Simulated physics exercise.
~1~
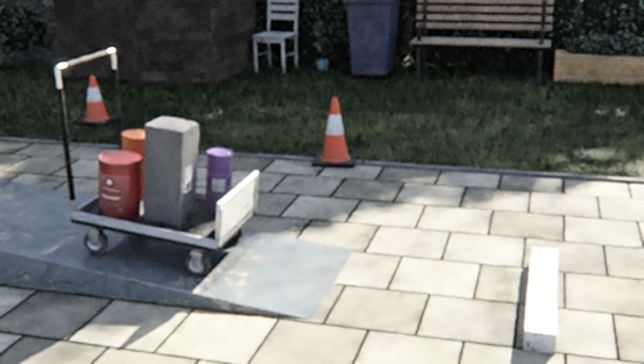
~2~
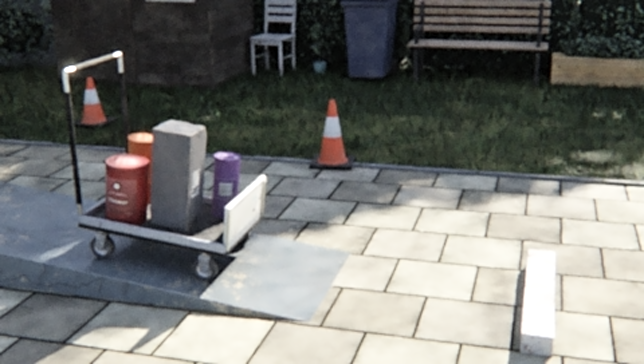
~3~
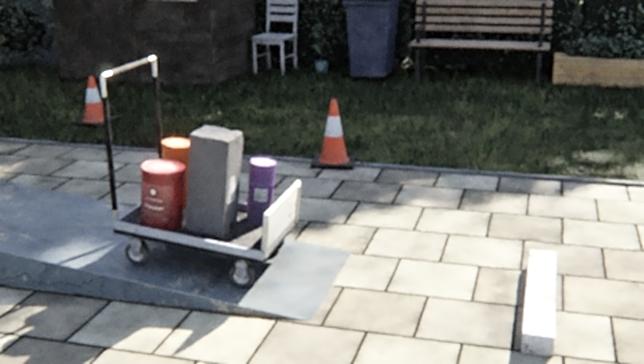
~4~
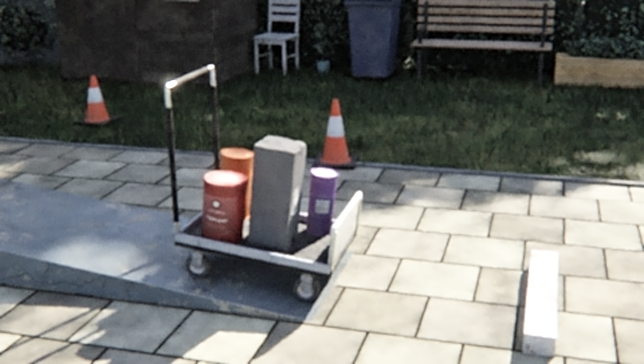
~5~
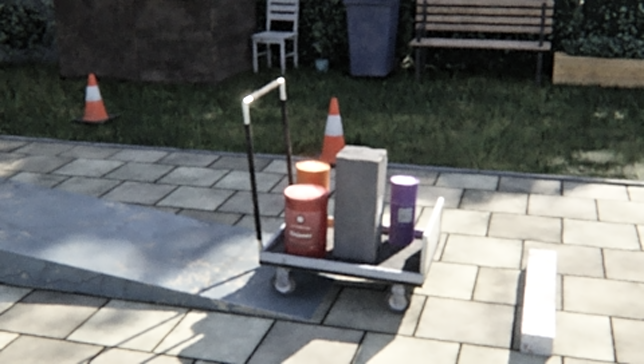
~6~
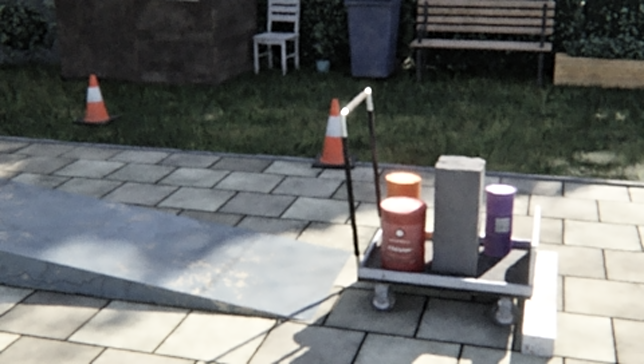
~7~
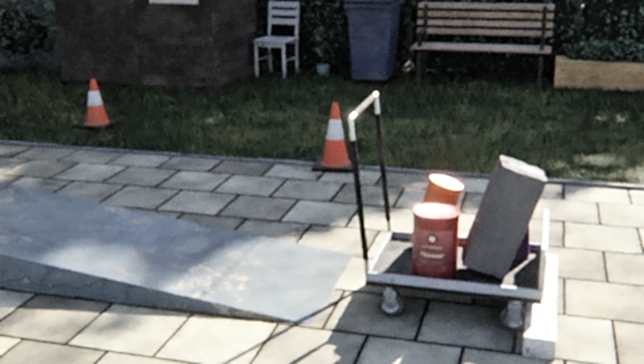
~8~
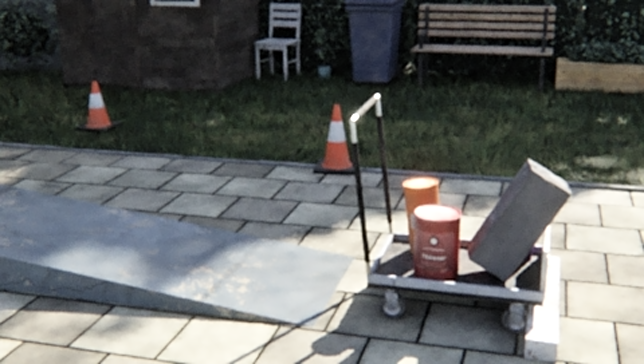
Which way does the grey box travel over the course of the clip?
The grey box moves to the right, riding on the trolley as it rolls down the ramp and across the paving to the kerb.
